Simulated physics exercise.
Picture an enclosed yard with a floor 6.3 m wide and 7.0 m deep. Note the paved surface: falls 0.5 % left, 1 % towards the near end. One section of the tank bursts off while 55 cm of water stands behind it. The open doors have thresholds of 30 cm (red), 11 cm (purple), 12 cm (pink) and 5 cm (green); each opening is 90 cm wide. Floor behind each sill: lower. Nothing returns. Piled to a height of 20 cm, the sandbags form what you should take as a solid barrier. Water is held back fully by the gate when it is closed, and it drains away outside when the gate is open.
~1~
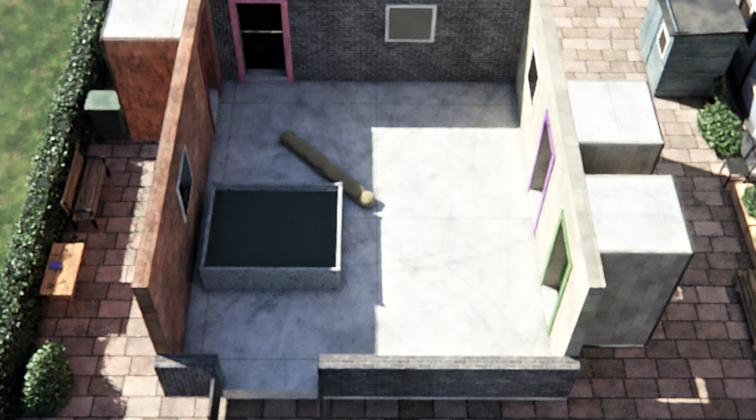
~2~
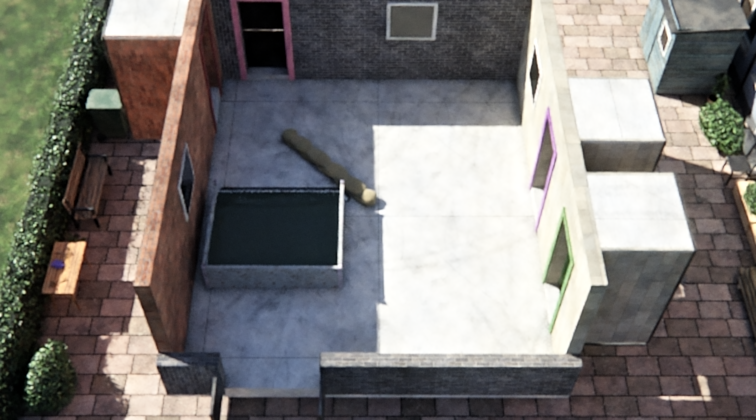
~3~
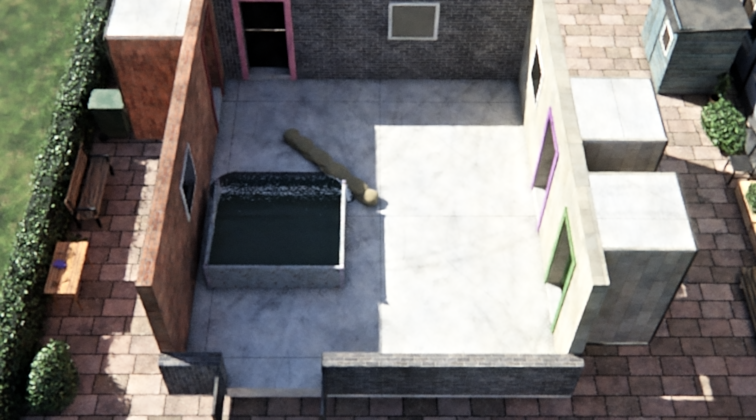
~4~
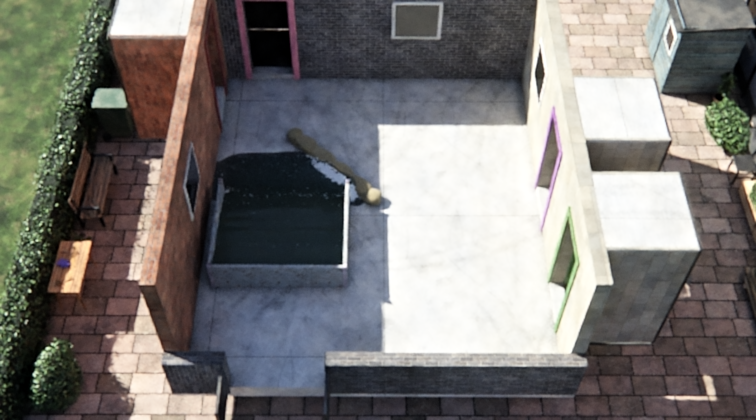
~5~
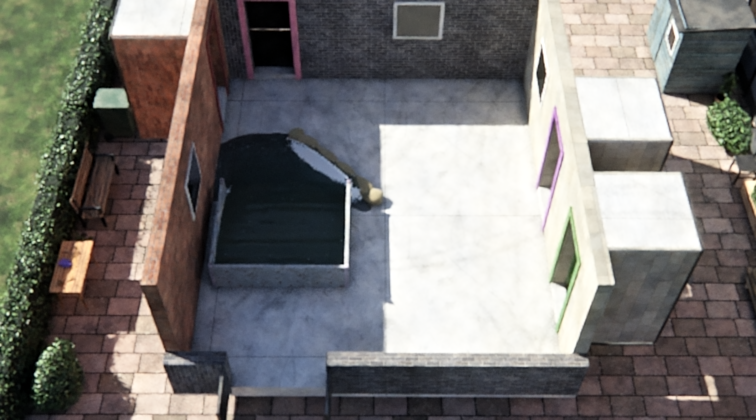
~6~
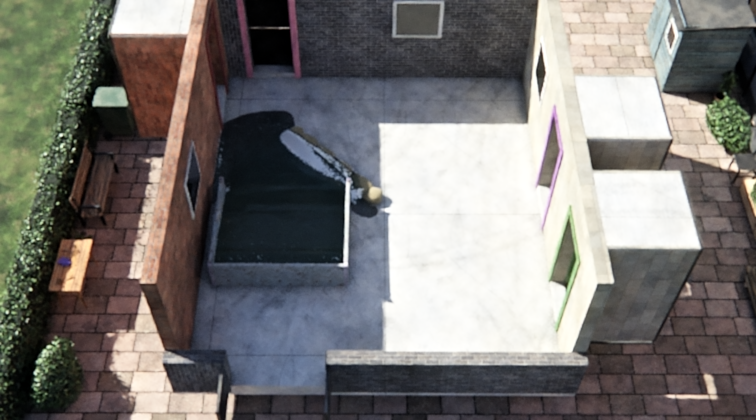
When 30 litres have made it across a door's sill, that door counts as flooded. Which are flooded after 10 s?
In order: The red door remains within the limit; the purple door remains within the limit; the pink door breaks the limit; the green door remains within the limit.
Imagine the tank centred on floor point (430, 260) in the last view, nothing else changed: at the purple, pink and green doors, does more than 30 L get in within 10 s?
Purple: Within limit; pink: Within limit; green: Within limit.
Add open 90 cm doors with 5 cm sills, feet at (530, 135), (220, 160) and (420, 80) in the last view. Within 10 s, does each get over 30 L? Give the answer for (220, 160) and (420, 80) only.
Well, the first is beyond the mark and the second is shy of the mark.
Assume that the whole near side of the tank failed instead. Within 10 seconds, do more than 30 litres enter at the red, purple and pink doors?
Result: Red limit not passed, purple limit not passed, pink limit not passed.
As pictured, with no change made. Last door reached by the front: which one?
It's the green door.
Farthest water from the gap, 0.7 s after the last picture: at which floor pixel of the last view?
Point: Roughly (229, 82) in the last view.
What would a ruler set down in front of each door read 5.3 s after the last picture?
Depth readings (cm): Red = 10; purple = 8; pink = 9; green = 0.
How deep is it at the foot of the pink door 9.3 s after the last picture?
Roughly 6.5 centimetres.
Then, 0.7 s after the last picture water covers 25 % of the floor and is deepest (33 cm) near (344, 187); red door 14 cm at the sill, 0 L in, purple door not reached, pink door 17 cm at the sill, 6 L in, green door not reached.
Then, 1.5 s after the last picture water covers 35 % of the floor and is deepest (48 cm) near (229, 82); red door 26 cm at the sill, 0 L in, purple door not reached, pink door 30 cm at the sill, 52 L in, green door not reached.
Then, 2.8 s after the last picture water covers 35 % of the floor and is deepest (24 cm) near (227, 100); red door 24 cm at the sill, 4 L in, purple door not reached, pink door 25 cm at the sill, 178 L in, green door not reached.
Then, 5.3 s after the last picture water covers 65 % of the floor and is deepest (14 cm) near (241, 194); red door 10 cm at the sill, 4 L in, purple door 8 cm at the sill, 0 L in, pink door 9 cm at the sill, 219 L in, green door not reached.
Then, 9.3 s after the last picture water covers 90 % of the floor and is deepest (10 cm) near (521, 373); red door 7 cm at the sill, 4 L in, purple door 4 cm at the sill, 0 L in, pink door 6 cm at the sill, 219 L in, green door 3 cm at the sill, 0 L in.
